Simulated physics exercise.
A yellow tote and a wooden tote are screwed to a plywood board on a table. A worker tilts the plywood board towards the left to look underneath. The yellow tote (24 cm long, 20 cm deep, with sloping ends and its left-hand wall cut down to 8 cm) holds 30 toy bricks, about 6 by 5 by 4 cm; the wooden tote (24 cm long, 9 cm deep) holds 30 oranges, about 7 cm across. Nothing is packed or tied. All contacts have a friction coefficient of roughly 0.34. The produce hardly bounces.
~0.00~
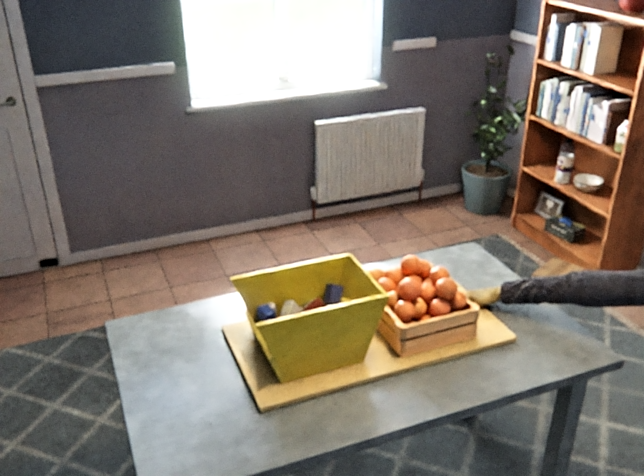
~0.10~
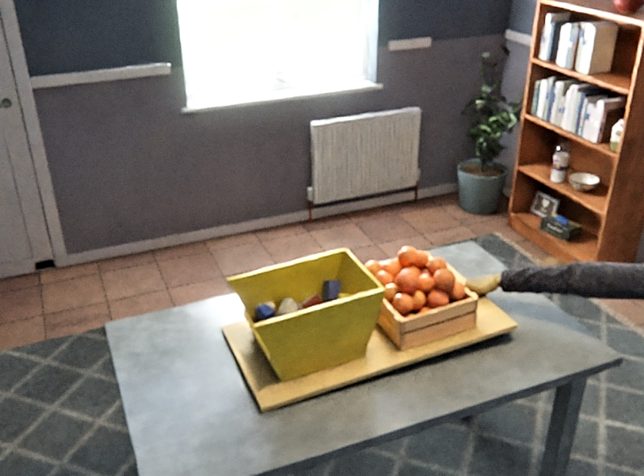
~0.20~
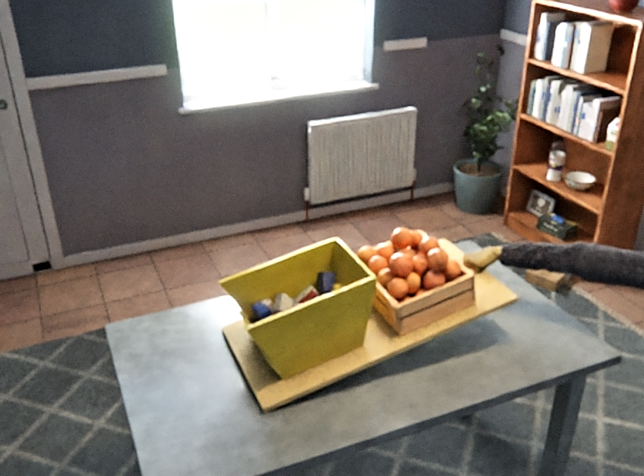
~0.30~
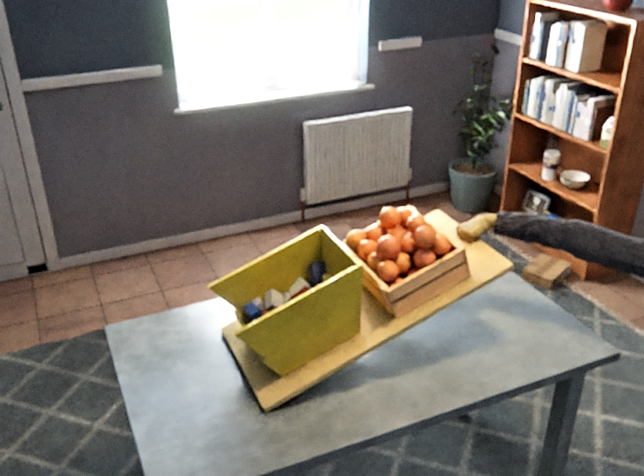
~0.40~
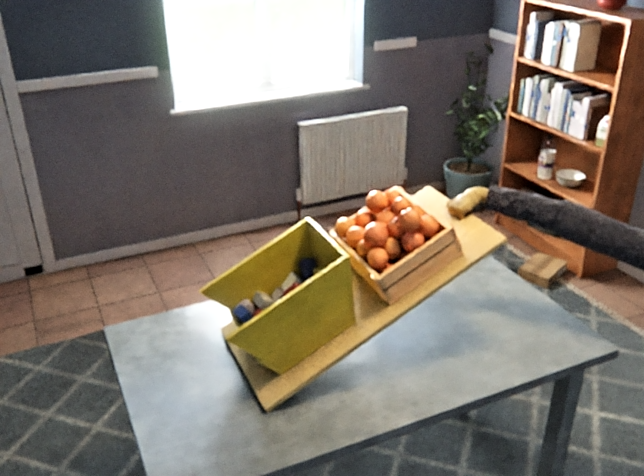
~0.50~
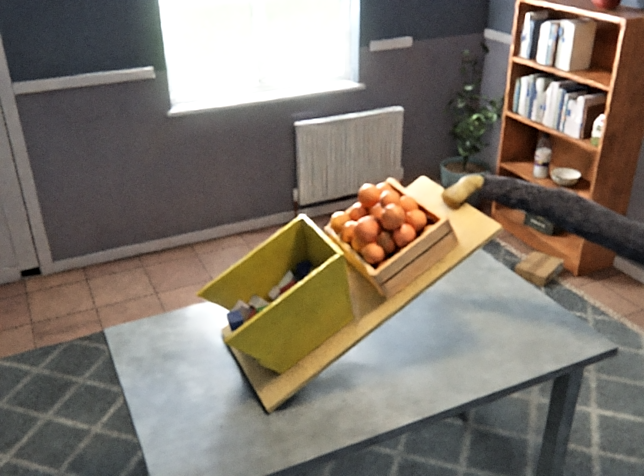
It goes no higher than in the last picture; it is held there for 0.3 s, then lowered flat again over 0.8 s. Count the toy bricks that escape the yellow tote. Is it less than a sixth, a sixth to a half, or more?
It sheds fewer than one in six of them.
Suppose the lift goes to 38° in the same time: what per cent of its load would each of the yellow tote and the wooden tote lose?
Then yellow tote 0, wooden tote 10 per cent.
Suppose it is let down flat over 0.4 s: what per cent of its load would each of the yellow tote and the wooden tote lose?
Then yellow tote 0, wooden tote 10 per cent.
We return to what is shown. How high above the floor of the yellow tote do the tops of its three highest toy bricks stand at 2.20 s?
Some 11 cm.
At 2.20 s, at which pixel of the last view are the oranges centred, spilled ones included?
At about (406, 301).
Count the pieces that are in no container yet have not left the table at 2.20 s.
About 4.
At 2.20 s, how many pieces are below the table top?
Some 0 pieces.
After 0.77 s, tilt 28°; 1 of 30 out of the yellow tote and 1 of 30 out of the wooden tote.
After 1.11 s, tilt 19°; 1 of 30 out of the yellow tote and 3 of 30 out of the wooden tote.
After 1.59 s, tilt 0°; 1 of 30 out of the yellow tote and 4 of 30 out of the wooden tote.
Final count (at 2.20 s), 1 of 30 out of the yellow tote and 4 of 30 out of the wooden tote. Asked share, 1 of 30, 3 per cent.
